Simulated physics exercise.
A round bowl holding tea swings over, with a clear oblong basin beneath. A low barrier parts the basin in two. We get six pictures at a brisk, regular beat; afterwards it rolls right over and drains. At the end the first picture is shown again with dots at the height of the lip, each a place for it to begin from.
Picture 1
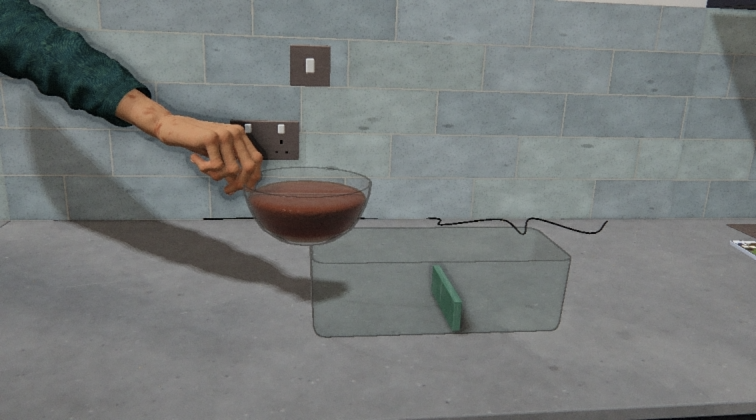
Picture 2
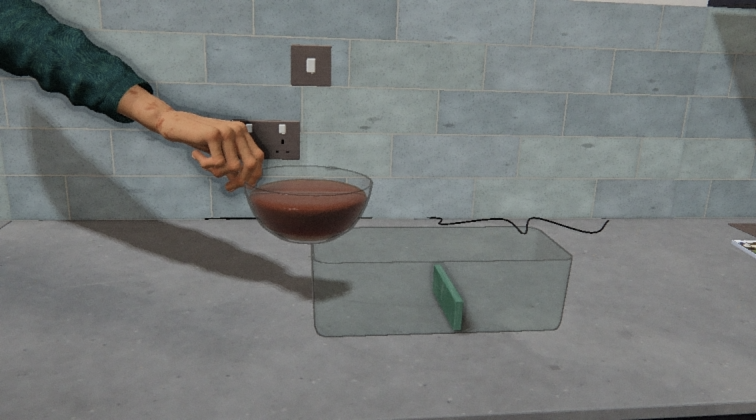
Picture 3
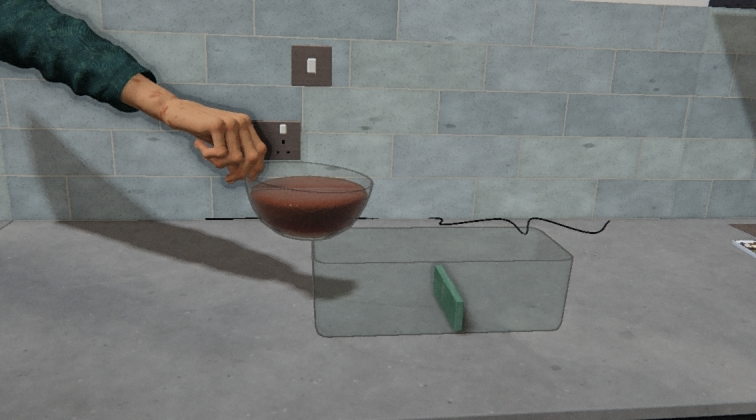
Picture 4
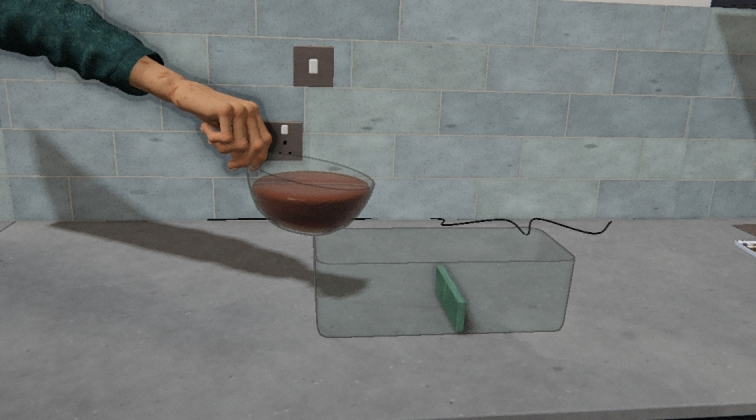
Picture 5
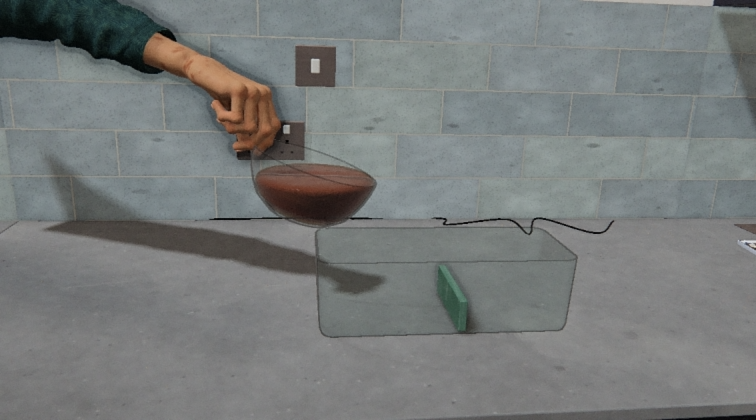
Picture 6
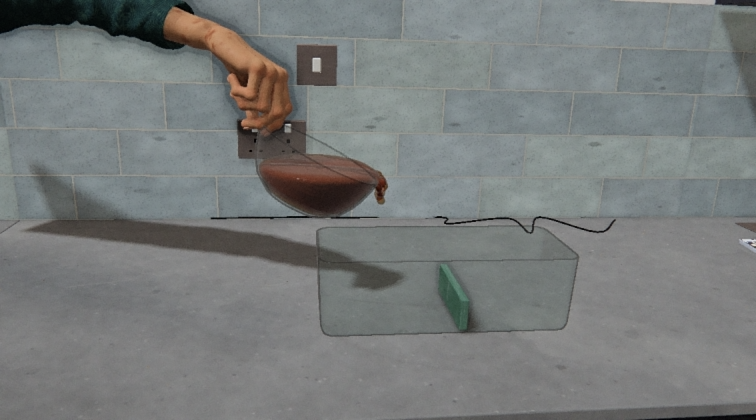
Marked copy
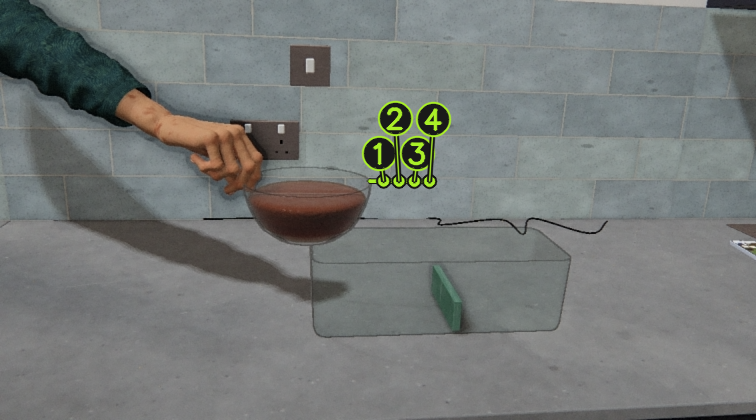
A hand tips a clear bowl of brown liquid rightward until some runs over the lip.
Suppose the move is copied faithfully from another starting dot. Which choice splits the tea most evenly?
It is 1.
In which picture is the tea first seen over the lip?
In picture 6.
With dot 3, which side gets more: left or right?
The right side.
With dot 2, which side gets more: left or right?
The right side.
On the marked copy, 1 at (383, 181); 2 at (399, 181); 3 at (414, 181); 4 at (429, 181).
Choosing 1, about 48 % ends left of the wall and 51 % right of it.
Choosing 2, about 20 % ends left of the wall and 79 % right of it.
Choosing 3, about 8 % ends left of the wall and 92 % right of it.
Choosing 4, about 6 % ends left of the wall and 93 % right of it.
